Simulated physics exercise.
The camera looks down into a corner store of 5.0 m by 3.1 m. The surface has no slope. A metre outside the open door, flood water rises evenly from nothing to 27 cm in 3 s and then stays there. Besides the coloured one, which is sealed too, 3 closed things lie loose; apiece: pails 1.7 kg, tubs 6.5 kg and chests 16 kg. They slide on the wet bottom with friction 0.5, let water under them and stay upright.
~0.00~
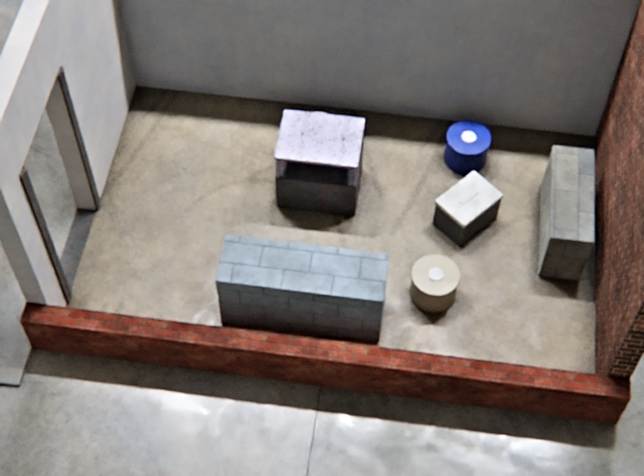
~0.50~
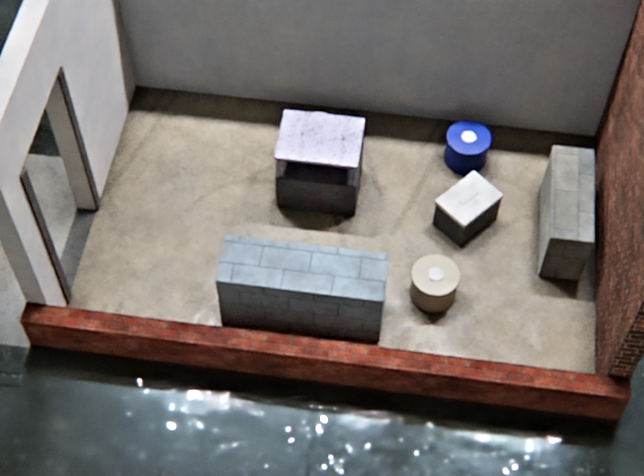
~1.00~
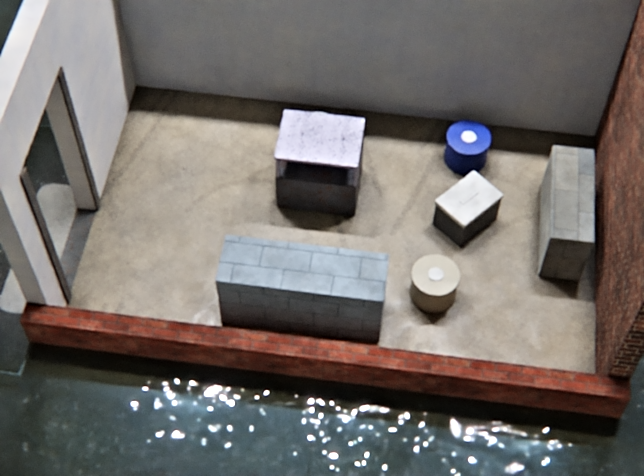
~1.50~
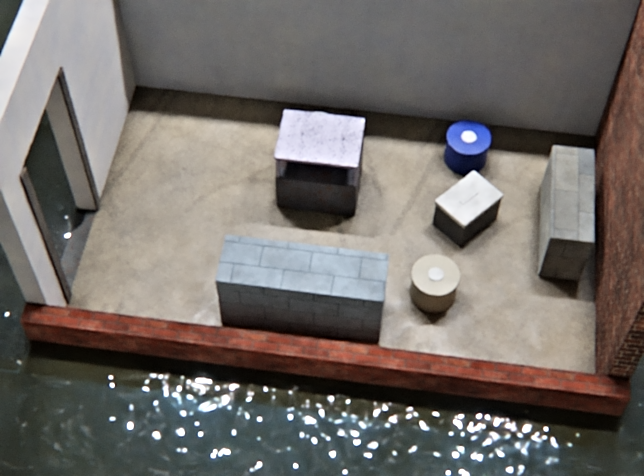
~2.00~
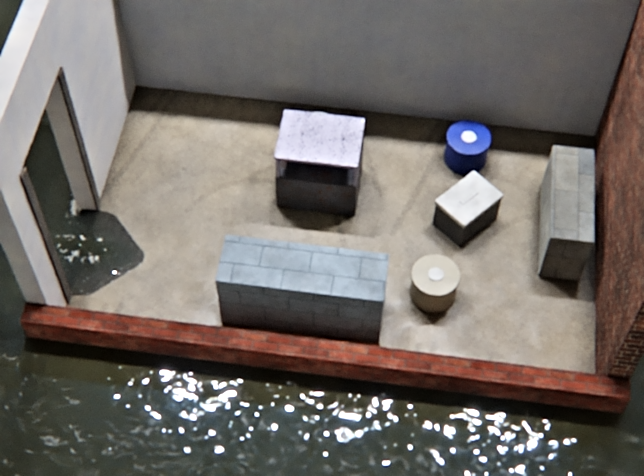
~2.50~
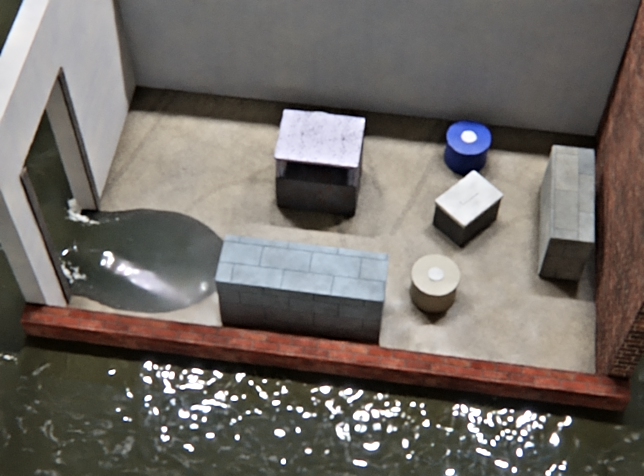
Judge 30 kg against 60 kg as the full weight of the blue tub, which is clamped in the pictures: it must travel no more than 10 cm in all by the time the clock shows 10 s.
For it, the lower weight is enough.
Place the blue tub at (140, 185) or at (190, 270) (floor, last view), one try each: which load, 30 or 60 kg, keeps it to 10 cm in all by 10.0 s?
In that order: The smaller is enough; it takes the larger.
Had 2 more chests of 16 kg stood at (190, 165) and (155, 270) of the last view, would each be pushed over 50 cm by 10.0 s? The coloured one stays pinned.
In that order: Under, past it.
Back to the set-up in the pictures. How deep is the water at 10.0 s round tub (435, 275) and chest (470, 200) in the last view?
Roughly 16 and 9 cm.
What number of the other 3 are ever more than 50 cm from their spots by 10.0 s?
1 of them.
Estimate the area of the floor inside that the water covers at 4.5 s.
Roughly 8.0 m2.
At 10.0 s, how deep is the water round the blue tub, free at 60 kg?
About 12 cm.
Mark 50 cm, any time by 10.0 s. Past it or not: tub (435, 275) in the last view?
It is over.
After 3.5 s the blue tub would be 0 cm from its start with 30 kg and 0 cm from its start with 60 kg; 0 cm of water round it then.
After 4.5 s the blue tub would be 0 cm from its start with 30 kg and 0 cm from its start with 60 kg; 0 cm of water round it then.
After 7.0 s the blue tub would be 0 cm from its start with 30 kg and 0 cm from its start with 60 kg; 4 cm of water round it then.
After 10.0 s the blue tub would be 0 cm from its start with 30 kg and 0 cm from its start with 60 kg; 12 cm of water round it then.
